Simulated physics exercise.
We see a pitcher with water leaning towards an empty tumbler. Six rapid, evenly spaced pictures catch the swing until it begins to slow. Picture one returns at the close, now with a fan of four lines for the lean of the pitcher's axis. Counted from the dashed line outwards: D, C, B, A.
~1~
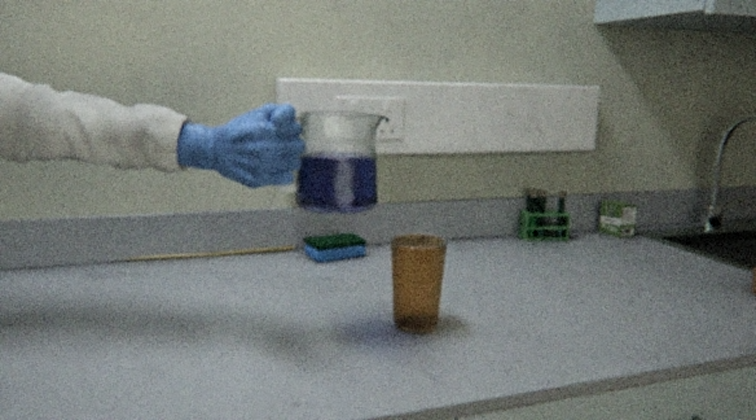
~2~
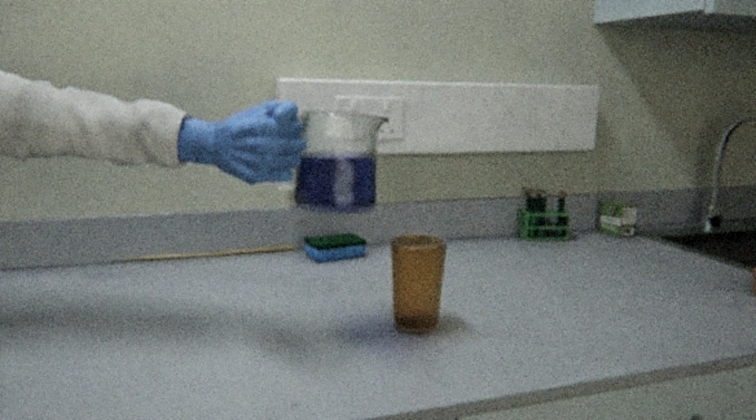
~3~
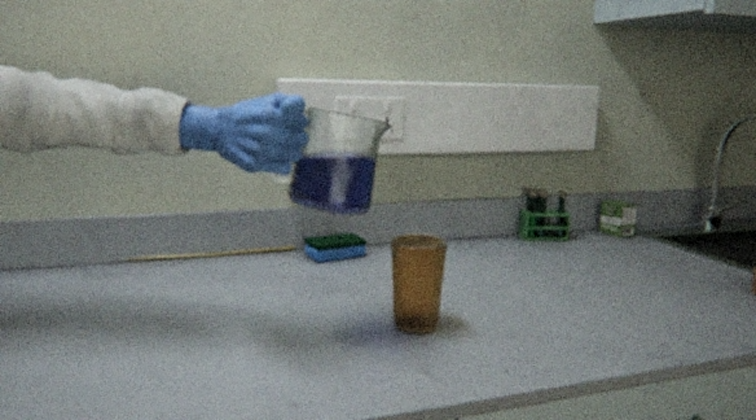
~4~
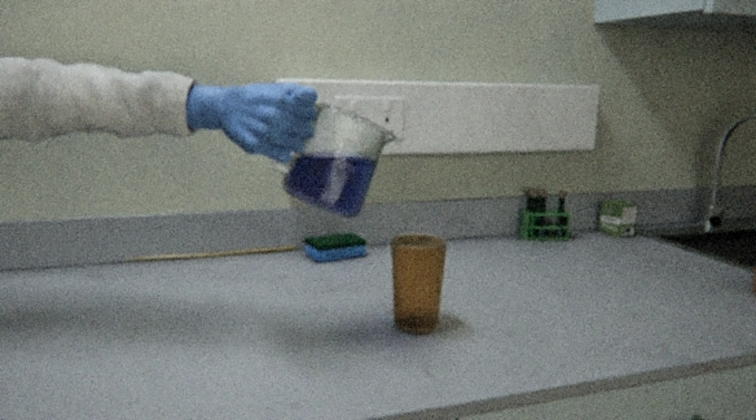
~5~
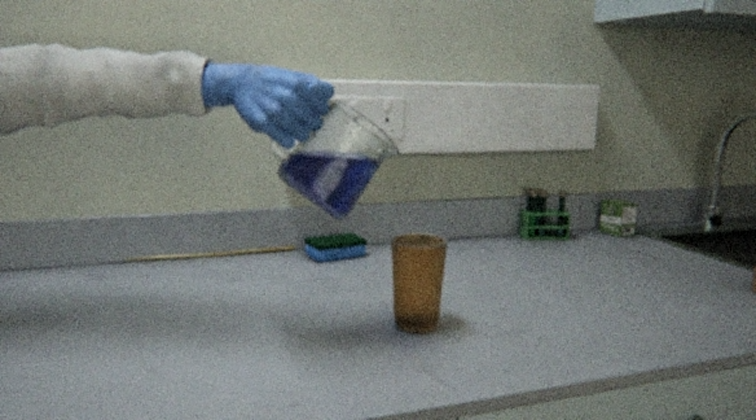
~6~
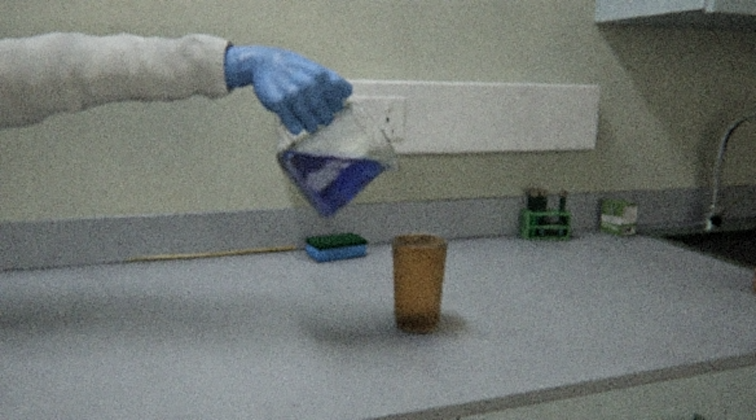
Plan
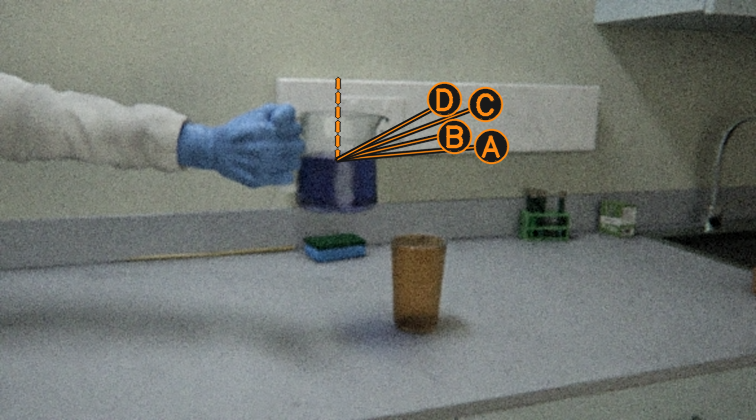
The video shows a blue-gloved hand holding a clear pitcher of dark blue liquid above a counter, near an amber tumbler. The hand rises and moves right, steadily tilting the pitcher rightward, while the tumbler stays still.
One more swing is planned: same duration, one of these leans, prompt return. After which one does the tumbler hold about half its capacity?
Choose C.
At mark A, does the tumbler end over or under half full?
Over.
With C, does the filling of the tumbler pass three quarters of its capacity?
No, less.
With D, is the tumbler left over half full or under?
Under.
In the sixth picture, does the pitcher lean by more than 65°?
No.
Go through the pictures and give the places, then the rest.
The first picture shows upright, lip at (384, 116); rim of the tumbler round (419, 240); nothing has left yet.
The second picture shows tipped about 3°, lip at (386, 118); nothing has left yet.
The third picture shows tipped about 10°, lip at (390, 126); nothing has left yet.
The fourth picture shows tipped about 22°, lip at (395, 138); nothing has left yet.
The fifth picture shows tipped about 37°, lip at (398, 153); nothing has left yet.
The sixth picture shows tipped about 52°, lip at (397, 169); nothing has left yet.
On the marked copy, A at (474, 147); B at (437, 136); C at (469, 110); D at (430, 110).
If A is chosen, the tumbler ends with about 81 % of what it can hold; 4 % of the water is spilt.
If B is chosen, the tumbler ends with about 65 % of what it can hold.
If C is chosen, the tumbler ends with about 47 % of what it can hold.
If D is chosen, the tumbler ends with about 29 % of what it can hold.
